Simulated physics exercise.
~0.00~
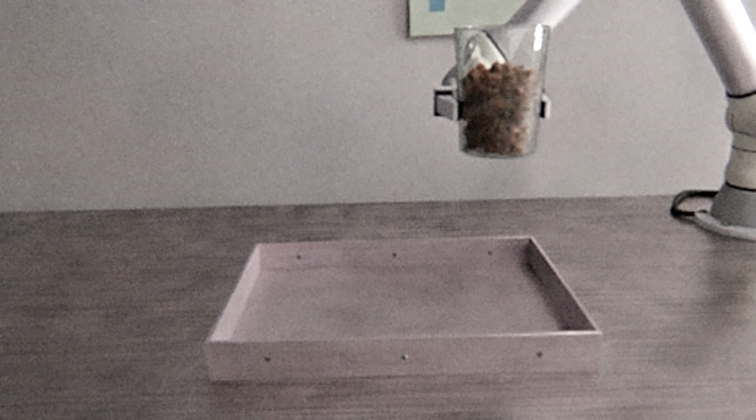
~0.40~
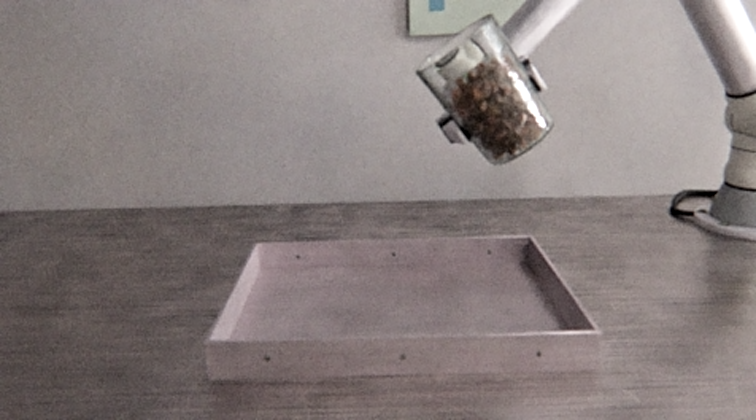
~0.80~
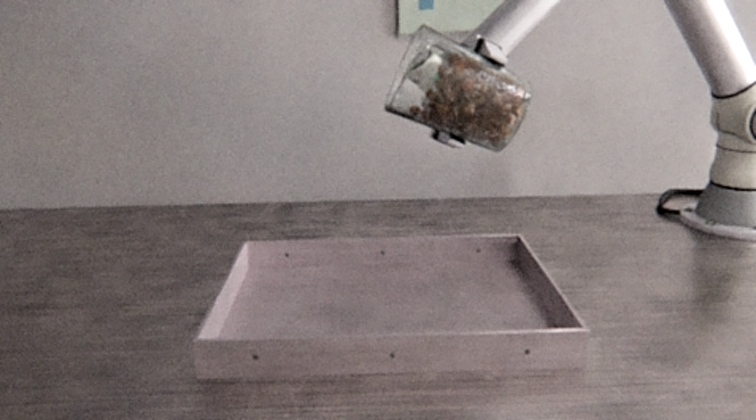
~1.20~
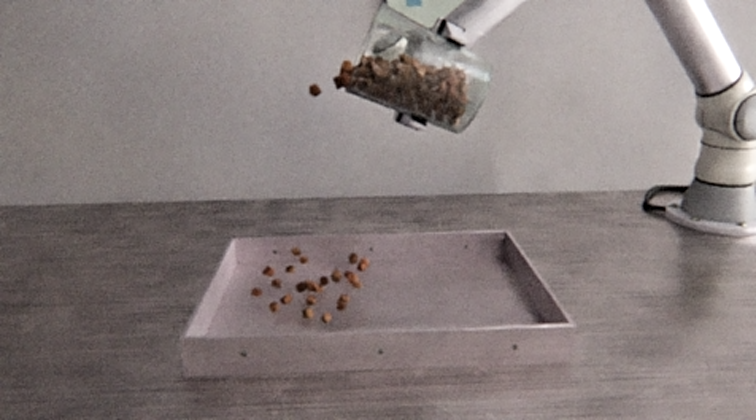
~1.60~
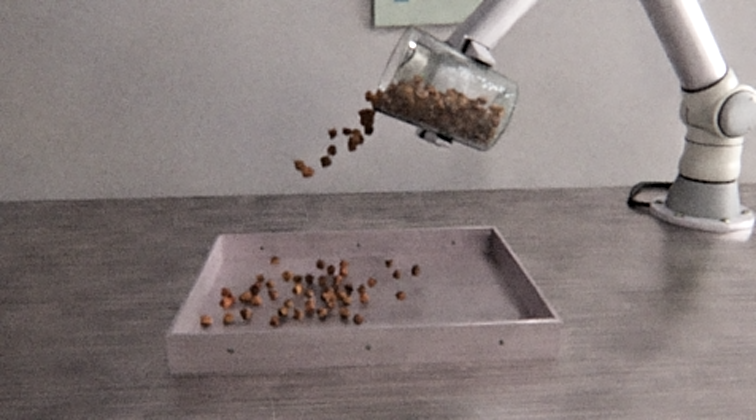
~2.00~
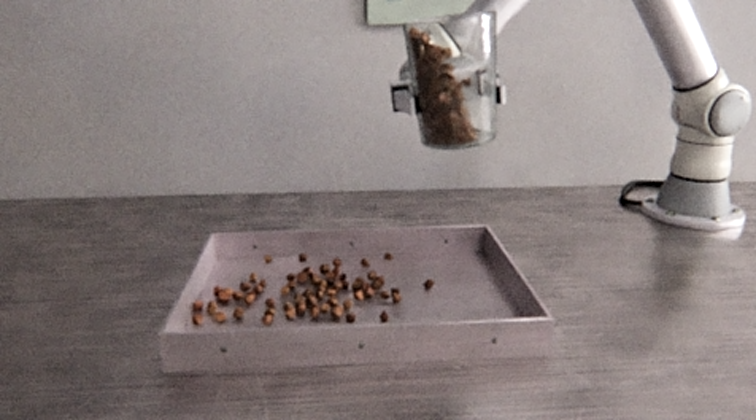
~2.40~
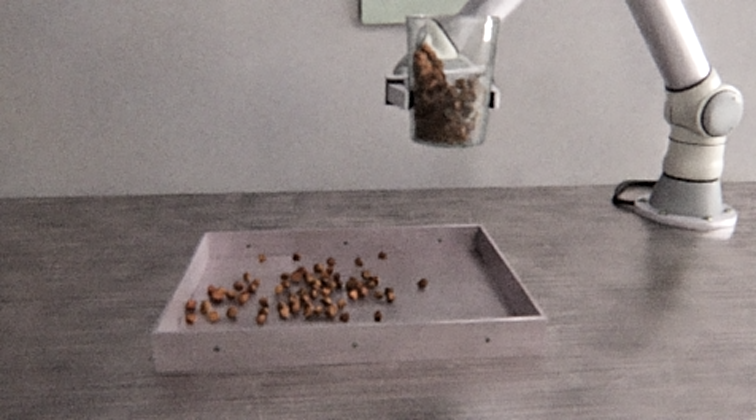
A robot arm tipped a clear tumbler of brown pellets to the left above a shallow, pale tray, spilling some of them across its bottom, then turned the tumbler upright again, with plenty still inside and the rest lying scattered in the tray.
